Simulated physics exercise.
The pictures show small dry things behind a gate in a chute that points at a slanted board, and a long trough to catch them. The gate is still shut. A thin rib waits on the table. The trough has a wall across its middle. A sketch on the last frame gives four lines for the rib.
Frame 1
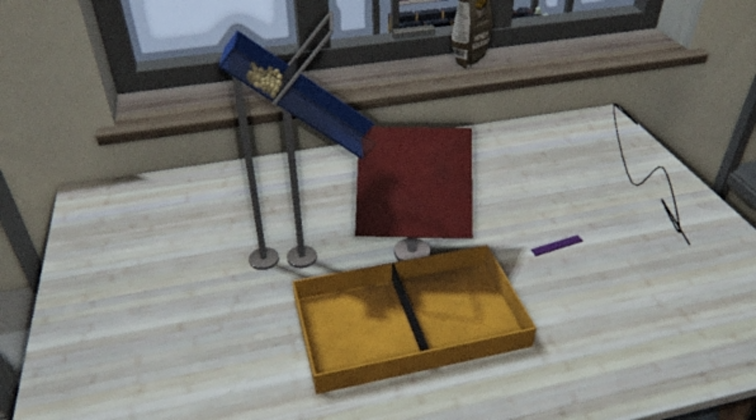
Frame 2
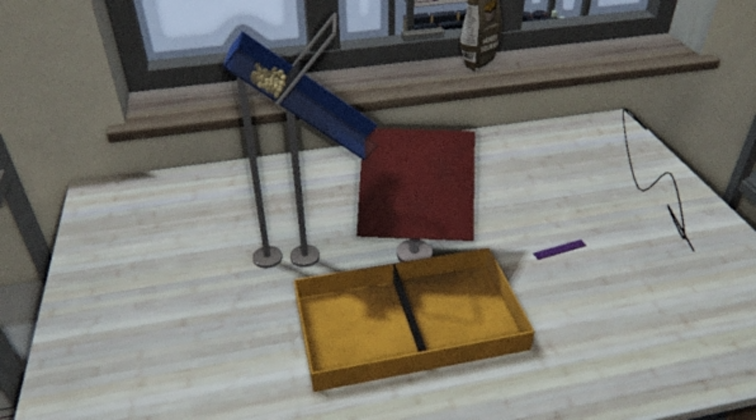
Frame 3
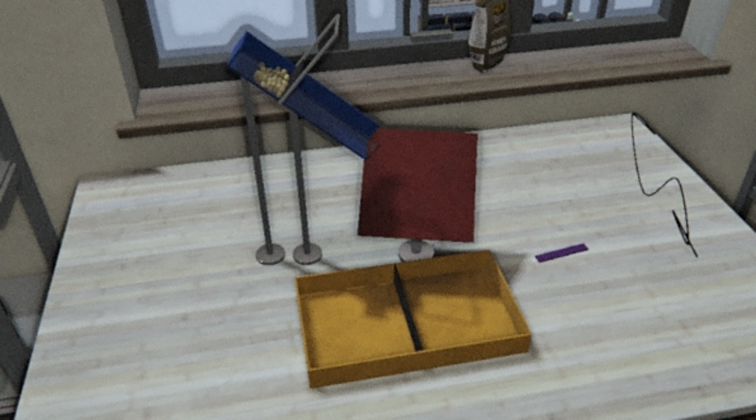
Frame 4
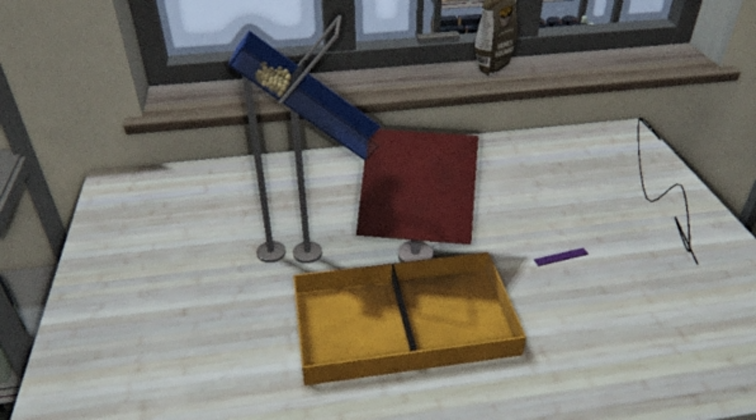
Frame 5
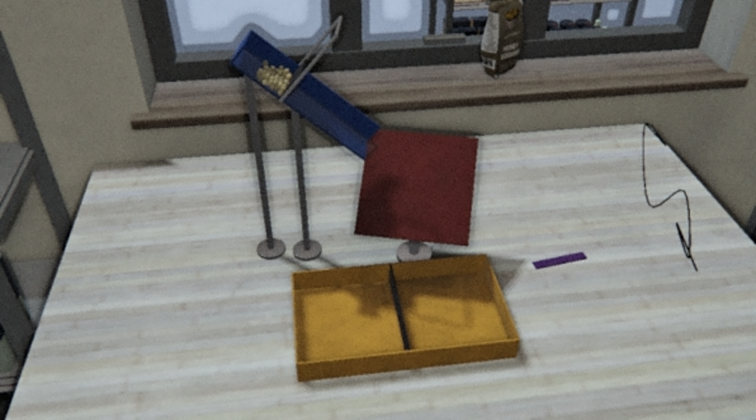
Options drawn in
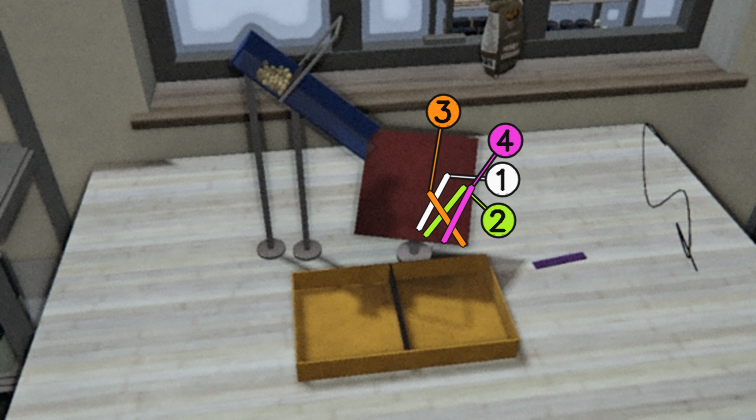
In this clip, pale beans sit behind a gate in a sloping blue chute beside a tilted red board, with a divided yellow trough and a purple strip on the table; the objects stay still while the view shifts slightly.
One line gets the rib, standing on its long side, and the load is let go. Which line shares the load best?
1 is best.
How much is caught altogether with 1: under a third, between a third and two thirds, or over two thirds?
Line 1 gives over two thirds.
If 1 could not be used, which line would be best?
It is 2.
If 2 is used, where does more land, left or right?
More lands on the right.
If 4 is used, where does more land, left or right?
Right.
On the marked copy, line 1 from (447, 175) to (419, 228); line 2 from (463, 187) to (426, 234); line 3 from (429, 193) to (463, 244); line 4 from (471, 187) to (444, 240).
Choosing 1, of what is caught, roughly half in the left half, roughly half in the right.
Choosing 2, of what is caught, roughly a quarter in the left half, the larger part in the right.
Choosing 3, of what is caught, about a tenth in the left half, almost all in the right.
Choosing 4, of what is caught, about a tenth in the left half, the larger part in the right.
